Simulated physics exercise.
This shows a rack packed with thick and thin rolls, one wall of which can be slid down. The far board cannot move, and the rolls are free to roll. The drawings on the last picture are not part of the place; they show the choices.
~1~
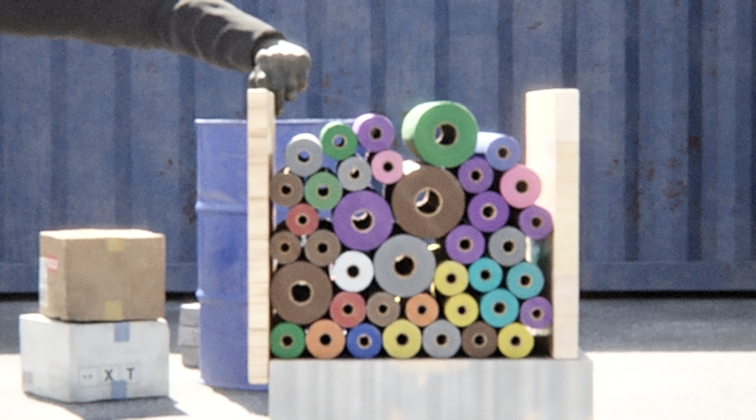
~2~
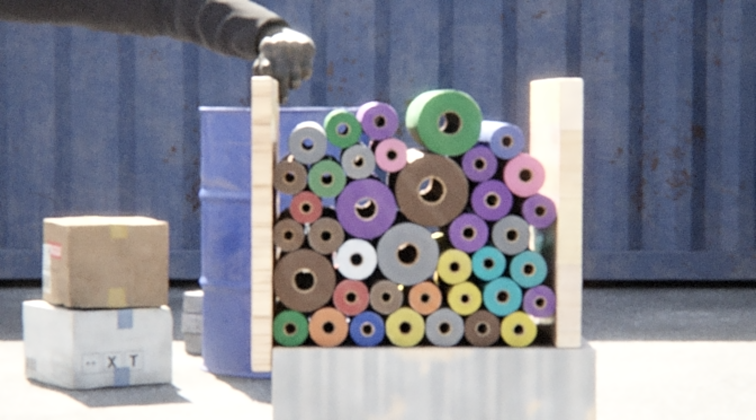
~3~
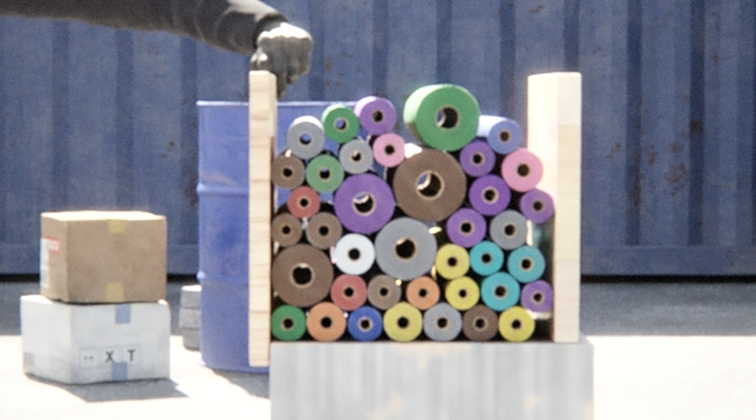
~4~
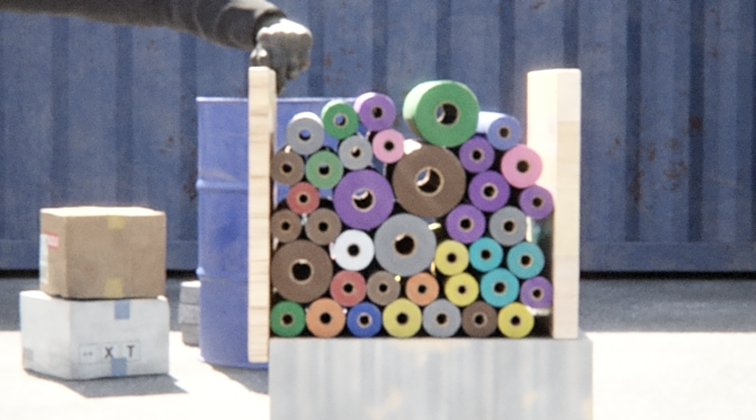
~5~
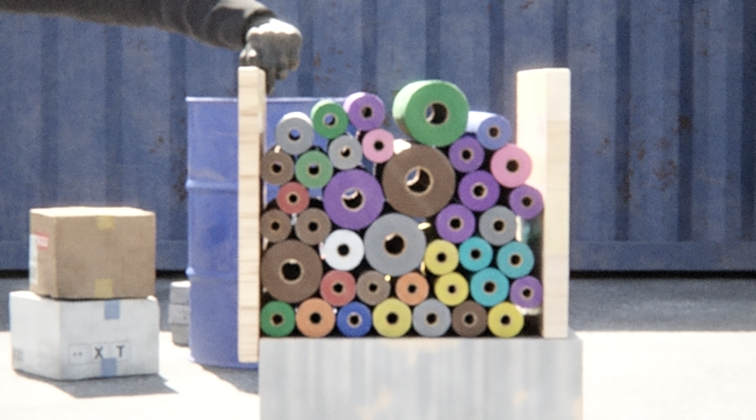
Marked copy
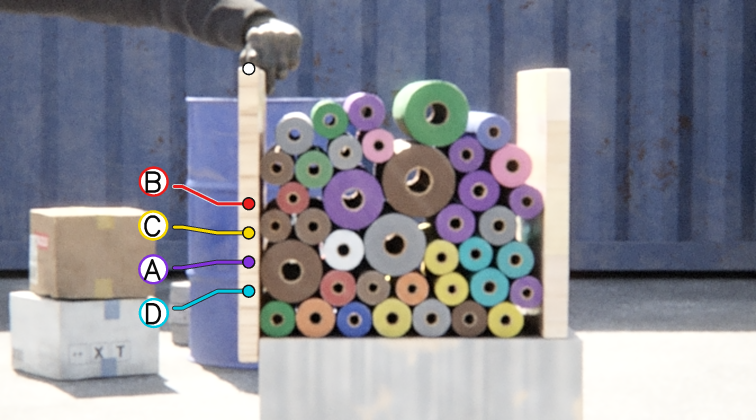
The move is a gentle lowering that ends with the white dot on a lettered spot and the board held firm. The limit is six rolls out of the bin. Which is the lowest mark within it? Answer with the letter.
Down to C.
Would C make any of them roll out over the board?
At C: Yes.
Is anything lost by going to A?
At A: Yes.
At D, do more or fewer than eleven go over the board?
Fewer than eleven.
On the copy, A at (249, 262); B at (249, 204); C at (249, 233); D at (249, 291); the white dot at (249, 69).
On C. First, top of the board (258, 142).
Then, top of the board (258, 224).
Finally, top of the board (258, 232), three out over the board.
By contrast, A more than six out over the board; B three out over the board; D more than six out over the board.
